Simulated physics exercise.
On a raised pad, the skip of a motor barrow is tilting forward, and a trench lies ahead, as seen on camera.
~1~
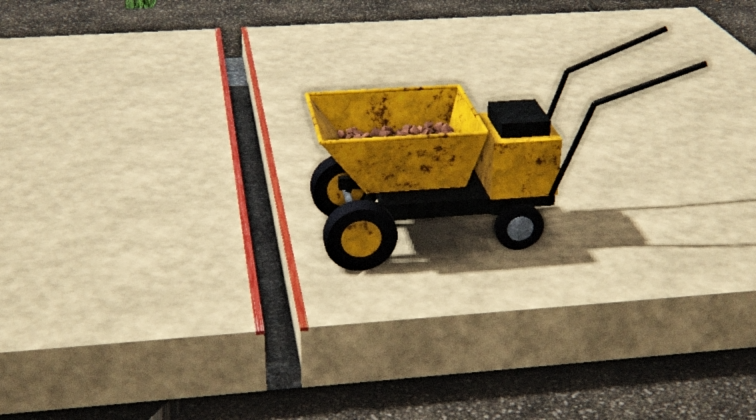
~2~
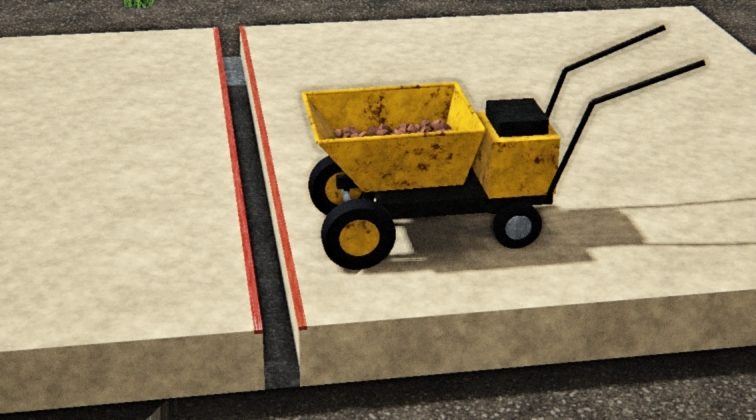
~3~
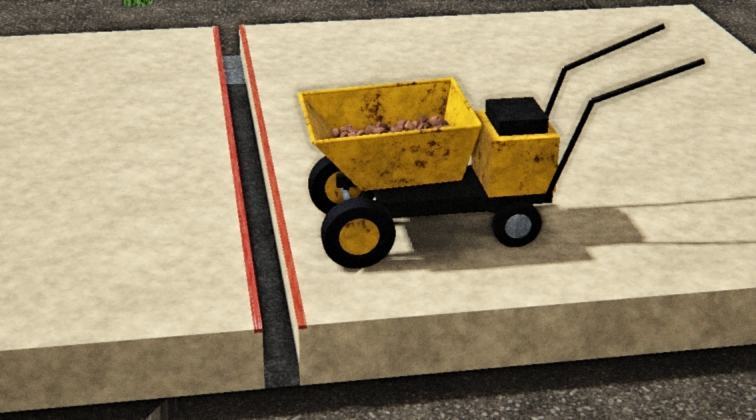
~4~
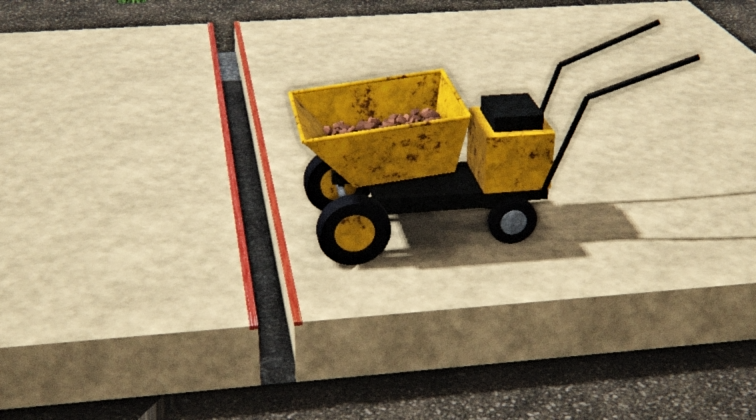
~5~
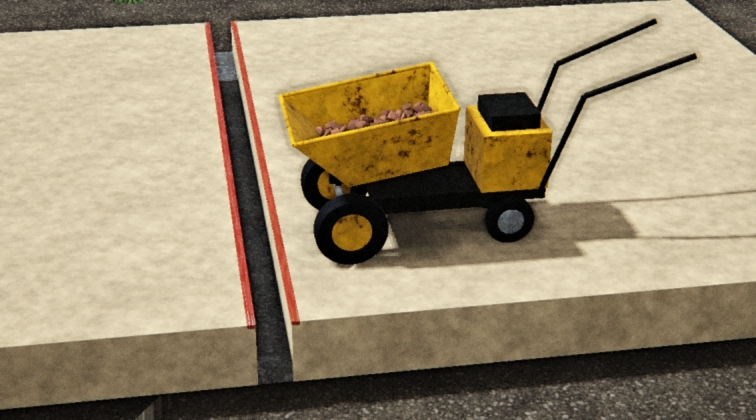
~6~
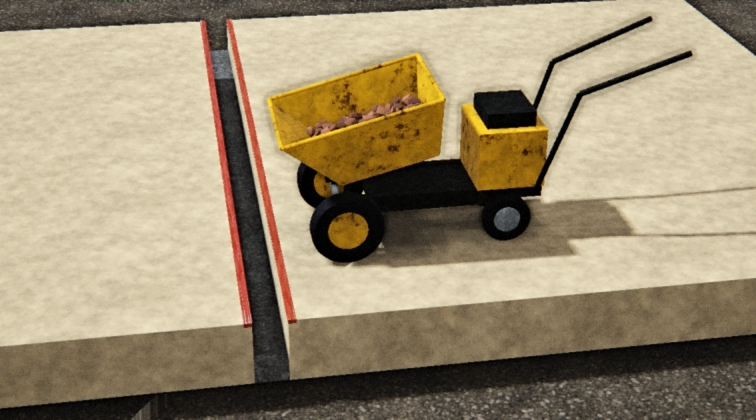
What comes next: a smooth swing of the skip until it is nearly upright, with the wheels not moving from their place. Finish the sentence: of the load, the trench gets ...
... a minority of it.
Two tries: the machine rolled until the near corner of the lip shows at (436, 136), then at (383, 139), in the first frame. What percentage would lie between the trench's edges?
First spot: About 20 percent; second spot: About 90 percent.
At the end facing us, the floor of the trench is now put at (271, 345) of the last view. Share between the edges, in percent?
Estimated share: Approx. 10 %.
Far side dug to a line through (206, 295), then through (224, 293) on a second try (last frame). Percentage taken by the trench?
Roughly 80 % and 40 %.
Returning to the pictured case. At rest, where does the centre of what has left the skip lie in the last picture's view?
I'd mark it at roughly (203, 241).
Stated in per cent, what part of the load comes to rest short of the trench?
Roughly 0 in a hundred.
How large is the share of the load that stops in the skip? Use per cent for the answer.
Close to 15 percent.
Soon, skip tipped well over; all in the skip.
A while on, skip tipped steeply; nearly all in the skip; a stray few beyond it.
Towards the end, skip tipped right over; about a third in the skip; a stray few in or heaped over the trench; about two thirds beyond it.
Finally, skip tipped right over; about a quarter in the skip; a small part in or heaped over the trench; most beyond it.
